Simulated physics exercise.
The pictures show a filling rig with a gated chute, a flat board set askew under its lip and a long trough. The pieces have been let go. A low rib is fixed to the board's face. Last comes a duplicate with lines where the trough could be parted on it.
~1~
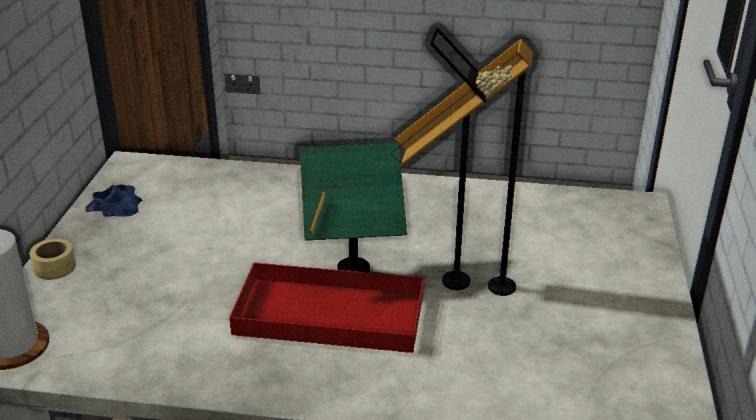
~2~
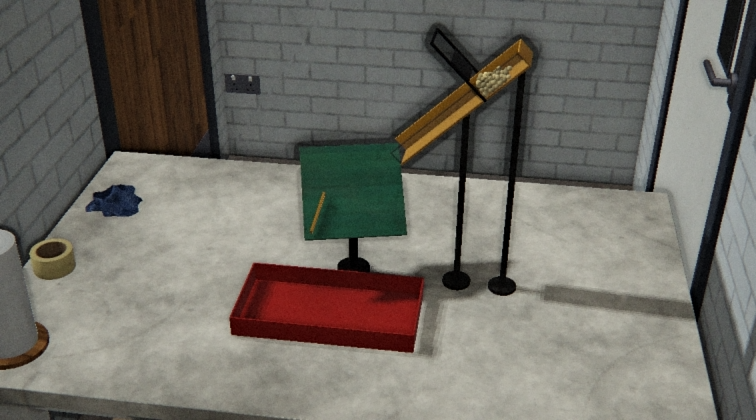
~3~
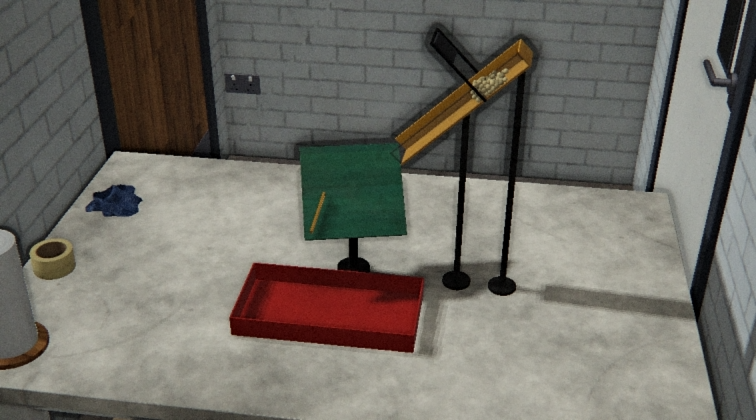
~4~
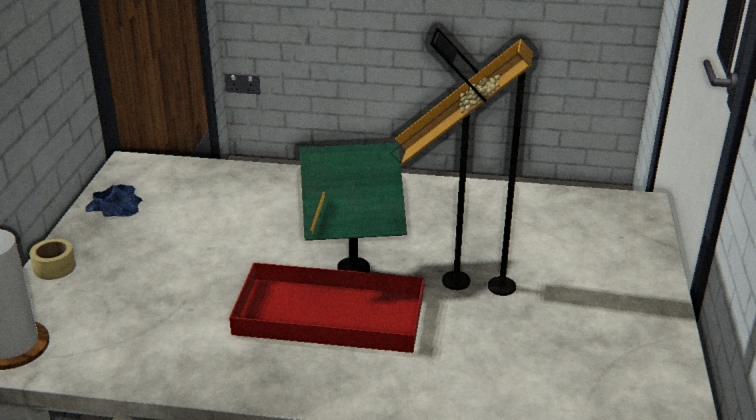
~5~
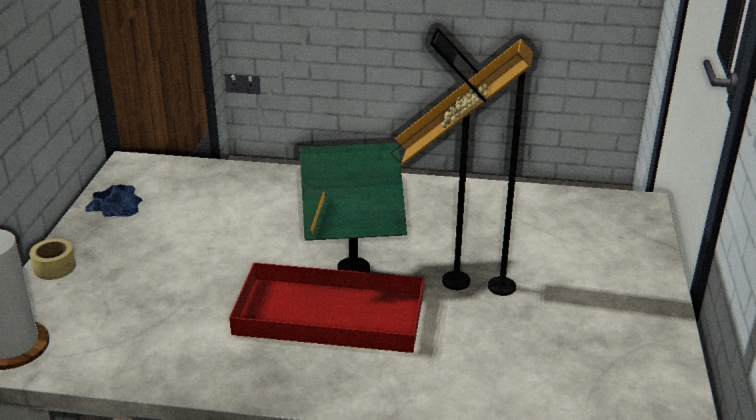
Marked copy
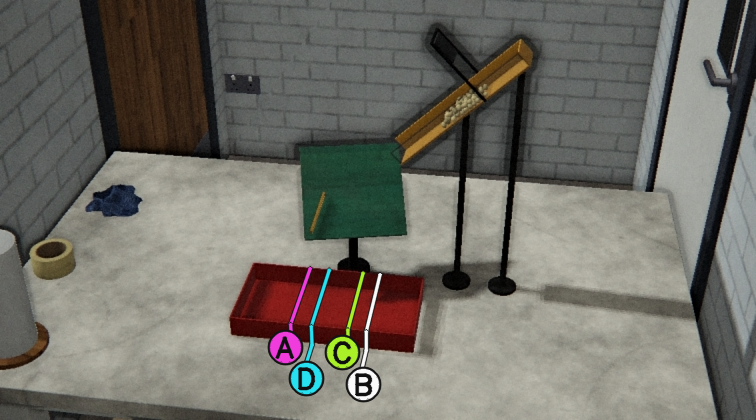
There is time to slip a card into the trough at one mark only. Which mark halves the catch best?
The best line is D.
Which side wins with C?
More lands on the left.
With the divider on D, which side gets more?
Left.
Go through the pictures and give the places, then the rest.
The first frame shows load behind the gate at (492, 81), soya beans; lip of the chute at (404, 157), sloping fairly steeply.
The second frame shows middle of the board at (353, 190), tilted fairly steeply; middle of its low edge at (356, 237); of its high edge at (349, 145).
The third frame shows front corners of the trough at (230, 317) and (413, 335), empty; front of the load at (476, 94).
The fourth frame shows middle of the load at (476, 94); its front at (463, 108), about a quarter of the way to the lip; rib from (324, 192) to (311, 231).
The fifth frame shows middle of the load at (463, 106); its front at (444, 125), about half of the way to the lip.
On the marked copy, line A crosses the front rim at (290, 323); line B crosses the front rim at (366, 330); line C crosses the front rim at (348, 329); line D crosses the front rim at (311, 325).
With A, of what is caught, about a quarter on the left of the divider, most on the right.
With B, of what is caught, nearly all on the left of the divider, a small part on the right.
With C, of what is caught, most on the left of the divider, a small part on the right.
With D, of what is caught, about two thirds on the left of the divider, about a third on the right.
